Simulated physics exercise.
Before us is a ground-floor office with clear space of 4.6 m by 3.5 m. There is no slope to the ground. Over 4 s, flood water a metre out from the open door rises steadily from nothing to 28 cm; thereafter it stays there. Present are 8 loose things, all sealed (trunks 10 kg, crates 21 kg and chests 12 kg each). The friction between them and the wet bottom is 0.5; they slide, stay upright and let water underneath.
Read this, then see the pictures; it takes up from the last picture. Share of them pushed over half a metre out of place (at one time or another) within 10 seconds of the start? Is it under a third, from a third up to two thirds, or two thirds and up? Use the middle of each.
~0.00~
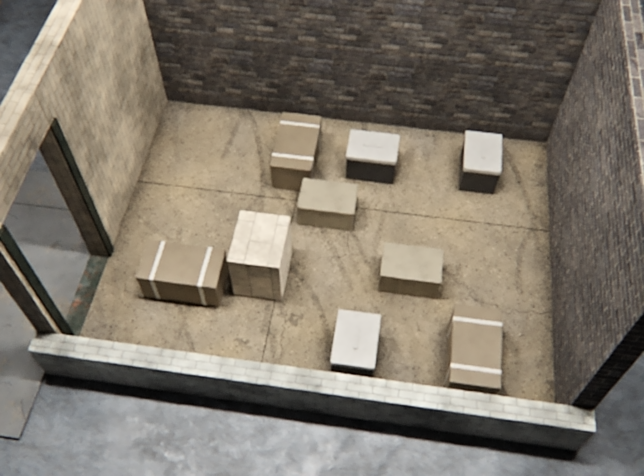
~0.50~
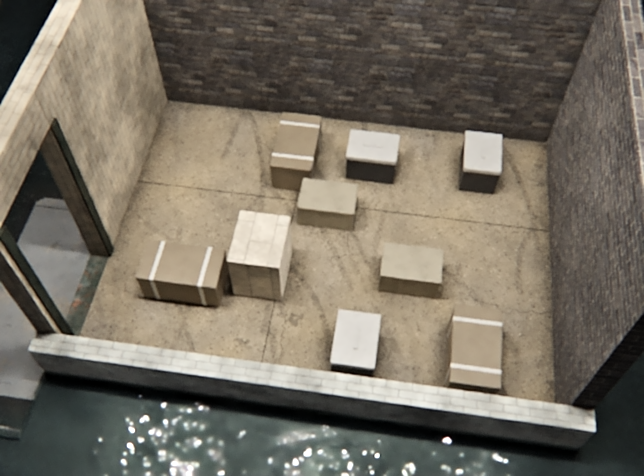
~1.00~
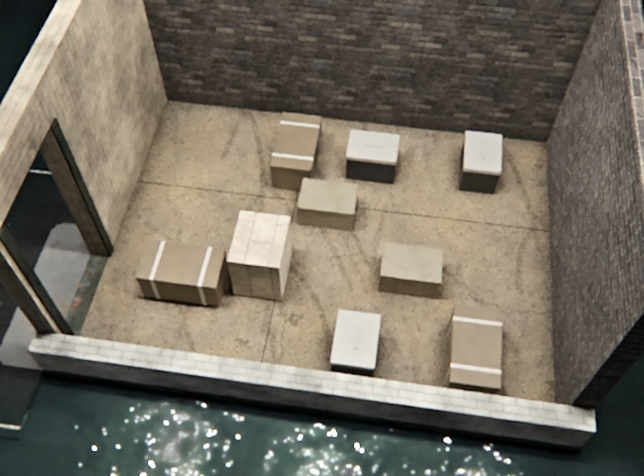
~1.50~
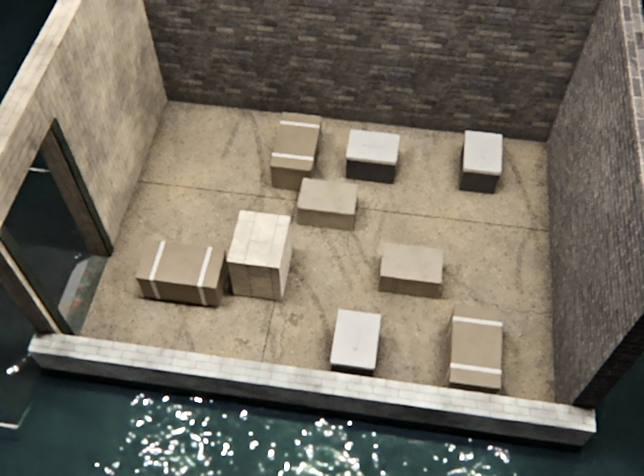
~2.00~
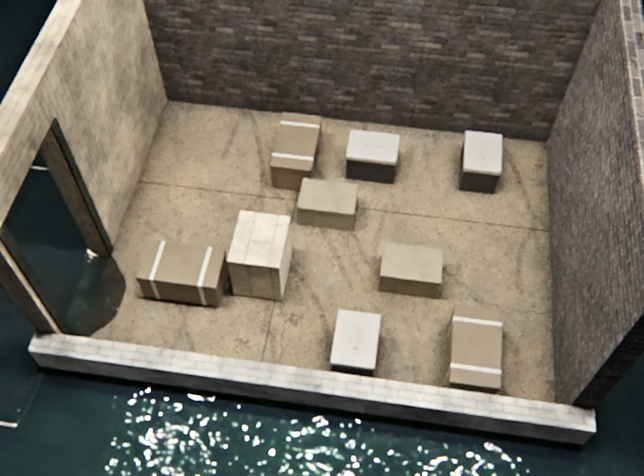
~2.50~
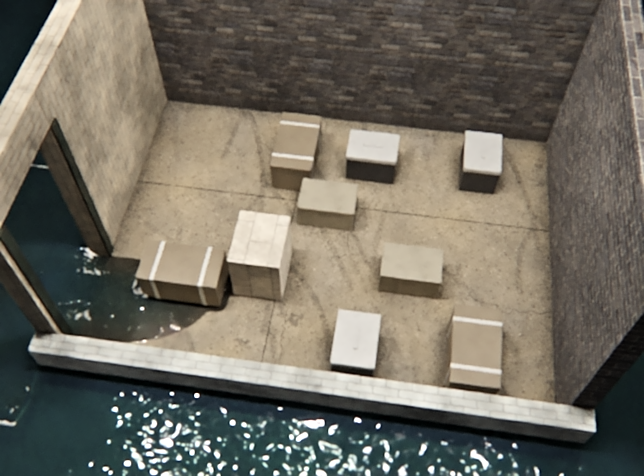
The shifted amount is moderate, between a third and two thirds.
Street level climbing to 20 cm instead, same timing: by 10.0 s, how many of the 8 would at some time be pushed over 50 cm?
The count would be 3.
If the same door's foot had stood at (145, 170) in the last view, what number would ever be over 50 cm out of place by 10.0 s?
Then it comes to 6.
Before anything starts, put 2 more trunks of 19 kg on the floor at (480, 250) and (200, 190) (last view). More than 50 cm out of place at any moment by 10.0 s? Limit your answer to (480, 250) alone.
Above the mark.
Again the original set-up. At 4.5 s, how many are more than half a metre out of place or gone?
The answer is 0.
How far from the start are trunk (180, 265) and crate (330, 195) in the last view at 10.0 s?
Net displacement, in order: 150 cm; 5 cm.
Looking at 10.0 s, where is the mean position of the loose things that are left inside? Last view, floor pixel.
Mean floor pixel: About (363, 189).
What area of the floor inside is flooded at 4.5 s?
Some 6.5 m2 of it.
After 3.5 s 0 of 8 are over 50 cm from their spots; 0 afloat.
After 4.5 s 0 of 8 are over 50 cm from their spots; 1 afloat.
After 7.0 s 3 of 8 are over 50 cm from their spots; 3 afloat.
After 10.0 s 4 of 8 are over 50 cm from their spots, and 4 have been at some point; 6 afloat.
